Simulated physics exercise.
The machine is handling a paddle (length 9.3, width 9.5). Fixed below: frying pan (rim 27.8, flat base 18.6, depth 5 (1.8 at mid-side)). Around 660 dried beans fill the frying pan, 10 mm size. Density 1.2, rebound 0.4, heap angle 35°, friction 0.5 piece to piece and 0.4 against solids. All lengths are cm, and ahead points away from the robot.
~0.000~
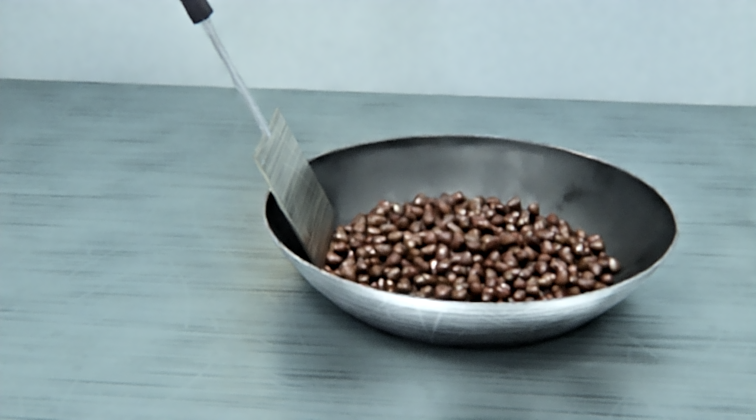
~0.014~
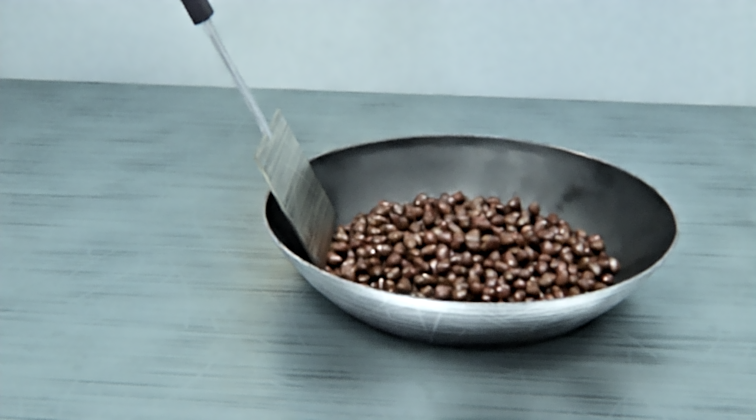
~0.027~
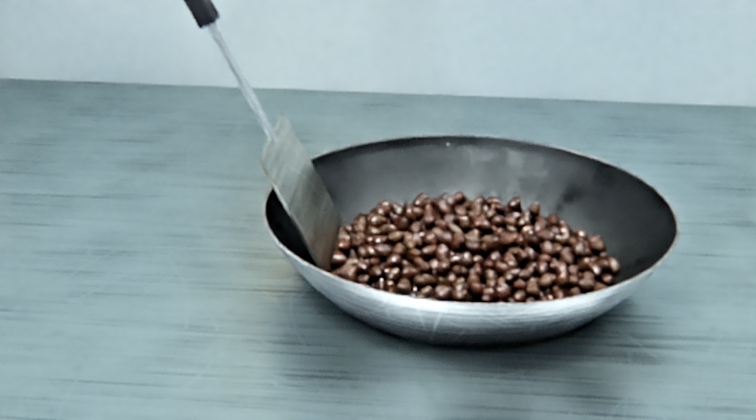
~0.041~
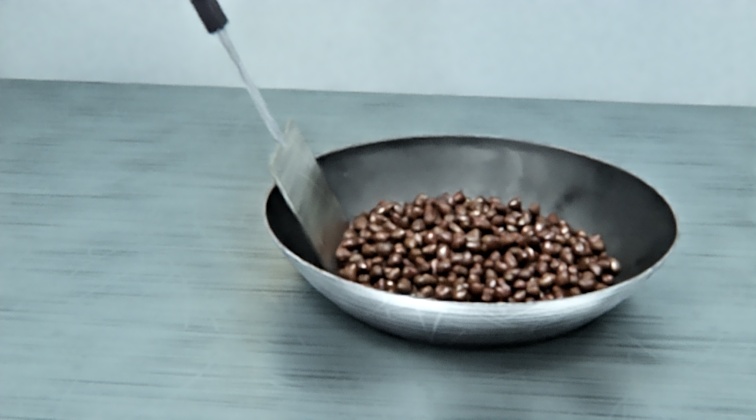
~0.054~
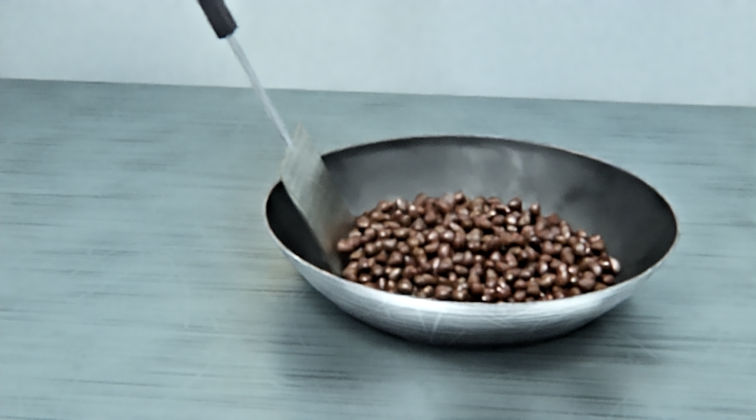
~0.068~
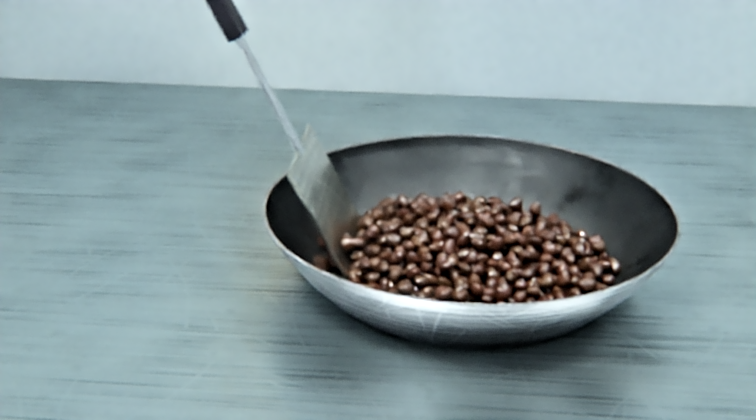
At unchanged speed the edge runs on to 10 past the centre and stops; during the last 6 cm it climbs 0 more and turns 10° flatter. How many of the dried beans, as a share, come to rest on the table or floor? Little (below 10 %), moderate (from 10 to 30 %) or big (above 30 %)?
Answer: Moderate; from 10 to 30 % of the dried beans finish on the table or floor.
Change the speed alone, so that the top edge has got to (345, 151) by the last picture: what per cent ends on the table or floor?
About 40 per cent.
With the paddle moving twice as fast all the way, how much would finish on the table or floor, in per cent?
In that case some 40 per cent.
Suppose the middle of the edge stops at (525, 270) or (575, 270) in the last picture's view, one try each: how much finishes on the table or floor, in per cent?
About 0 and 5 per cent.
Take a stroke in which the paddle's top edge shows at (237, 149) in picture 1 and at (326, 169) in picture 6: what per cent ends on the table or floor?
Some 40 per cent.
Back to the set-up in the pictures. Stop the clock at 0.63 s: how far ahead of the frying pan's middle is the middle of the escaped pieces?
Some 18 cm.
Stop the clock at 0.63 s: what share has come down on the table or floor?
Some 20 per cent.
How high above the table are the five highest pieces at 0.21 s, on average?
Some 13 cm.
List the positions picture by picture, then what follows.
The paddle top edge at (266, 131), sloping 63°; upper third of the load around (466, 249), from x 325 to 615, top at y 200; 656 in the frying pan, in the first picture.
The paddle top edge at (267, 131), sloping 63°; upper third of the load around (465, 249), from x 325 to 615, top at y 200, in the second picture.
The paddle top edge at (272, 134), sloping 63°; upper third of the load around (464, 248), from x 325 to 615, top at y 200, in the third picture.
The paddle top edge at (280, 140), sloping 63°; upper third of the load around (462, 249), from x 330 to 615, top at y 200, in the fourth picture.
The paddle top edge at (290, 145), sloping 63°; upper third of the load around (460, 247), from x 330 to 615, top at y 200, in the fifth picture.
The paddle top edge at (299, 147), sloping 63°; upper third of the load around (456, 243), from x 320 to 615, top at y 200; 656 in the frying pan, in the sixth picture.
After 0.21 s, sloping 63°, highest piece 22 above the table; 651 in the frying pan, 5 on the blade or in flight.
After 0.36 s, sloping 60°, highest piece 21 above the table; 651 in the frying pan, 3 on the table or floor, 2 on the blade or in flight.
After 0.63 s, sloping 53°, highest piece 7 above the table; 531 in the frying pan, 118 on the table or floor, 7 on the blade or in flight.
After 1.68 s, sloping 53°, highest piece 7 above the table; 529 in the frying pan, 127 on the table or floor.
In the end, 529 in the frying pan, 127 on the table or floor. That is 19 % on the table or floor.
